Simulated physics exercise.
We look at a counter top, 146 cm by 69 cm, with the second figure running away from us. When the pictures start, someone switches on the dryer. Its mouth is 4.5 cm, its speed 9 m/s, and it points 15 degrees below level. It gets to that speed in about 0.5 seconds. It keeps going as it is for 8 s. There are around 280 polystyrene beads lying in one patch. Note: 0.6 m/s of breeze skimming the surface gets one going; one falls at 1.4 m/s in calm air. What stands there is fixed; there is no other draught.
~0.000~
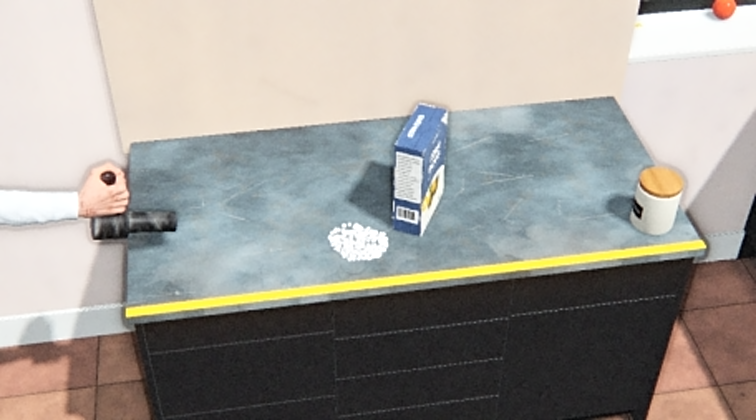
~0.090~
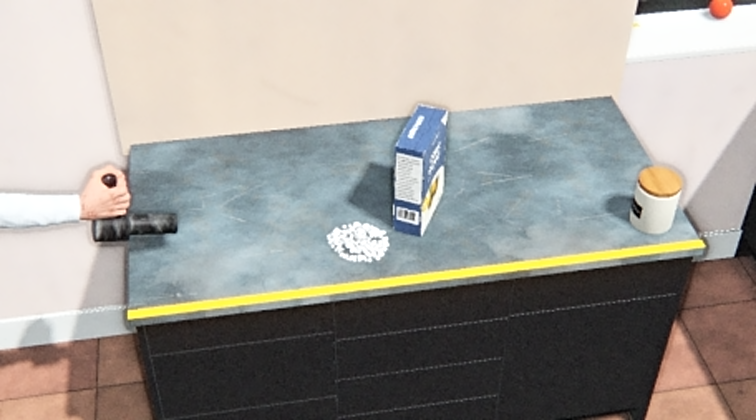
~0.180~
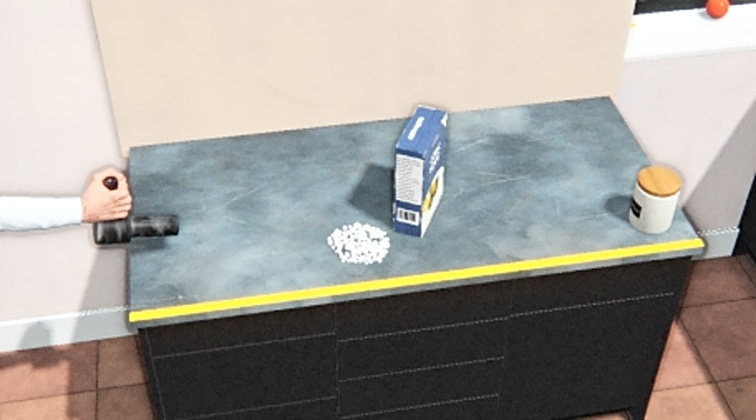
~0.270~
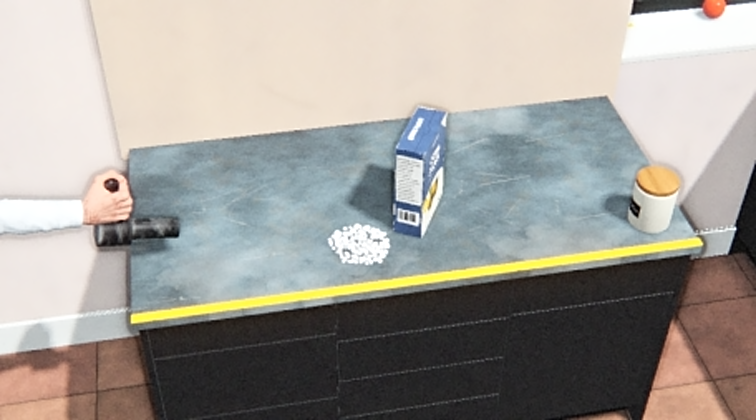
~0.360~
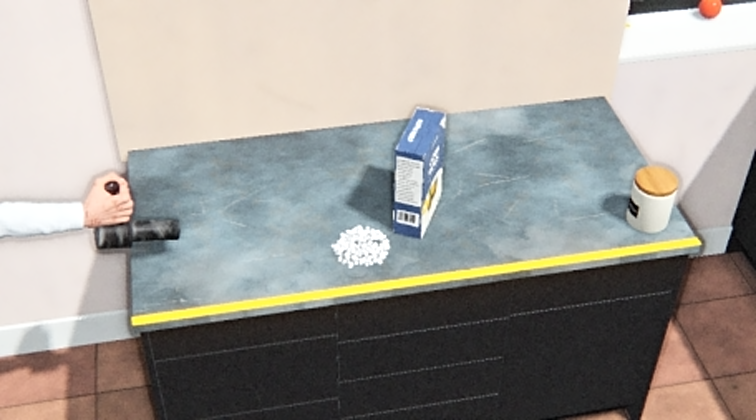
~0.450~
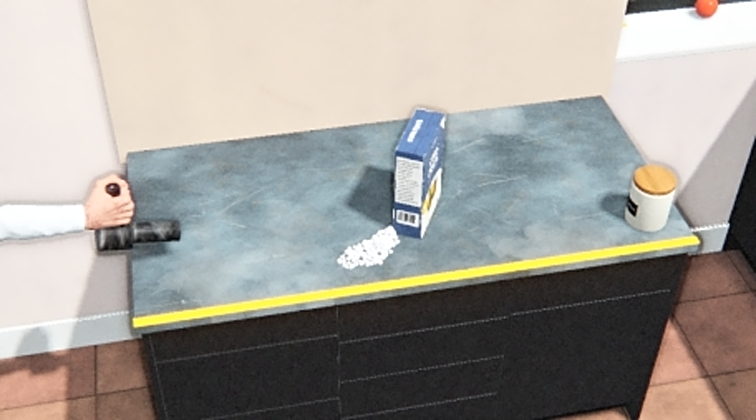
Hand holding a black dryer at left of a blue-grey counter, white beads lying still, then shifting right towards a blue carton.
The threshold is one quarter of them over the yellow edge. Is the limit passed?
Yes.
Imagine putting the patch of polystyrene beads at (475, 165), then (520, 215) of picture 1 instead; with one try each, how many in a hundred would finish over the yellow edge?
About 0 and 0 in a hundred, in that order.
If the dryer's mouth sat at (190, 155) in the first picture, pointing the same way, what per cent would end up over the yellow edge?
That gives roughly 0 % in the end.
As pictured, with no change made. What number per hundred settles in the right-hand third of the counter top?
Around 10 per cent.
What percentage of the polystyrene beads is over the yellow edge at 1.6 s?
80 % or thereabouts.
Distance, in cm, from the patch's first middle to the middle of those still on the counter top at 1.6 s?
About 55 cm.
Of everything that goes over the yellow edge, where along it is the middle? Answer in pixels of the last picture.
(485, 275).
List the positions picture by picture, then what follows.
In the first picture, the middle of the polystyrene beads is near (358, 243), none has stirred yet and the mouth of the dryer is at (175, 222).
In the second picture, the middle of the polystyrene beads is near (359, 242), none has stirred yet and the yellow edge is centred on (428, 281).
In the third picture, the middle of the polystyrene beads is near (359, 243), none has stirred yet, the top of a carton is at (422, 128) and the top of a jar is at (660, 180).
In the fourth picture, the middle of the polystyrene beads is near (360, 244) and none has stirred yet.
In the fifth picture, the middle of the polystyrene beads is near (360, 245) and about 1 % have left their places.
In the sixth picture, the middle of the polystyrene beads is near (374, 249), the farthest in sight from the dryer is at (398, 242) and about 55 % have left their places.
After 1.6 s, 84 % are over the yellow edge; the middle of those still in play is near (567, 242); 86 % have settled or left.
After 2.6 s, 85 % are over the yellow edge; 90 % have settled or left.
After 4.4 s, 86 % are over the yellow edge; 91 % have settled or left.
After 8.0 s, at the end, 86 % are over the yellow edge.
